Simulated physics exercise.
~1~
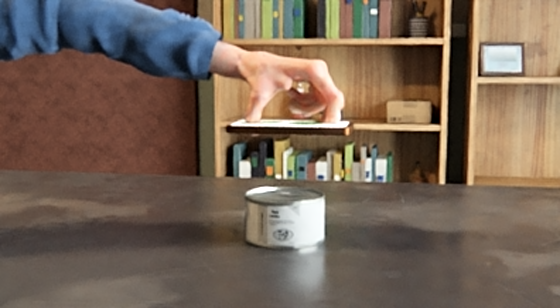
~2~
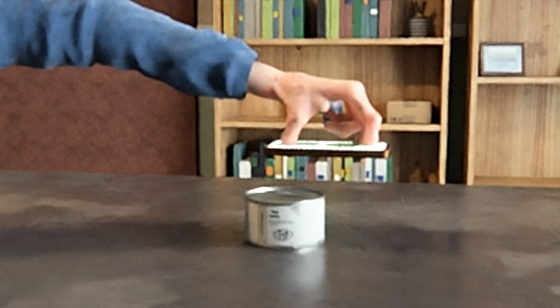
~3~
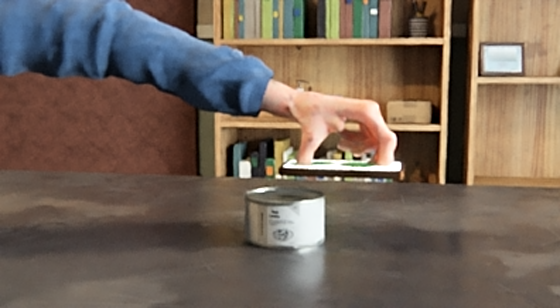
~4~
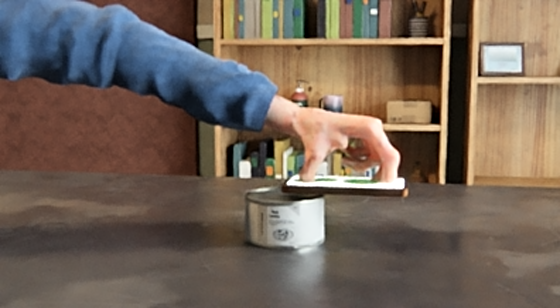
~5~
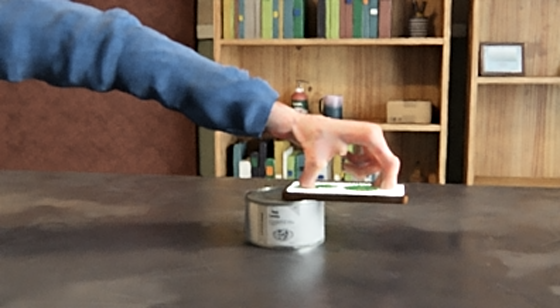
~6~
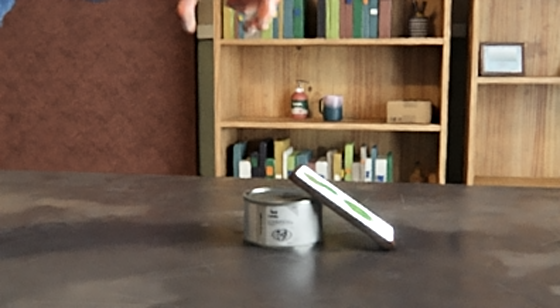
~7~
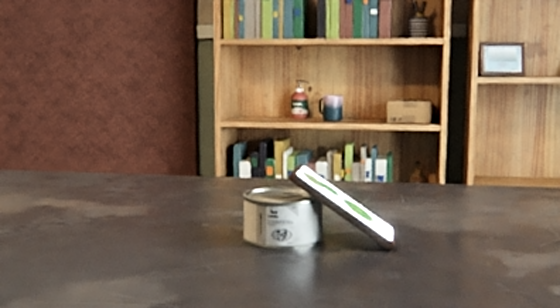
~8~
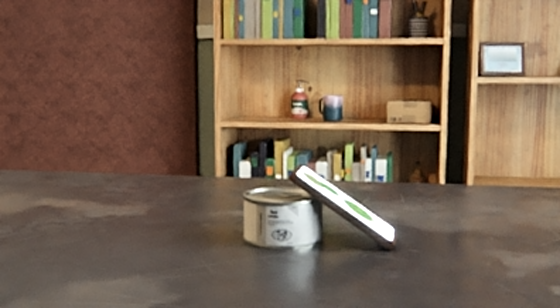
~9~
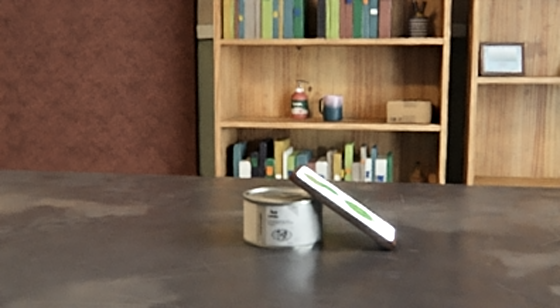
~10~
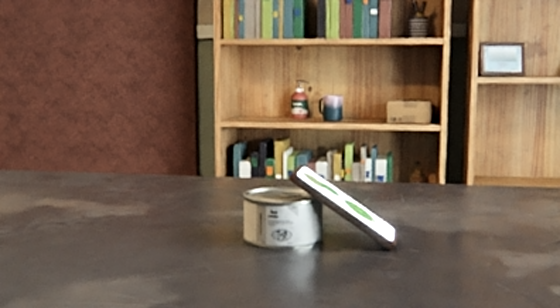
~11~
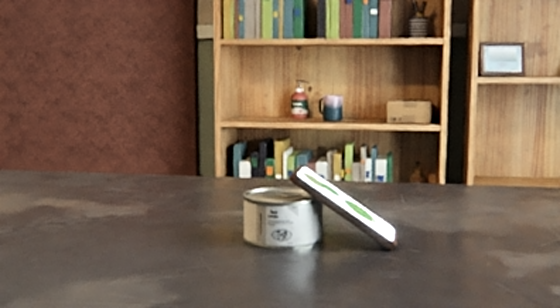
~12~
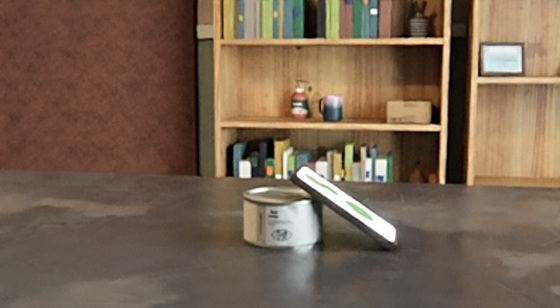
At first, a hand in a blue sleeve reaches in from the left, holding a flat brown phone with a white and green face above a short white tub on a dark table. The hand moves the phone to the right and lowers it toward the tub. It sets the phone level on the tub's right edge, with most of its length jutting out past the side. The hand lets go and draws back up to the left, and the phone tips down to the right. It ends up slanted, its upper end leaning on the tub, which stays in place.
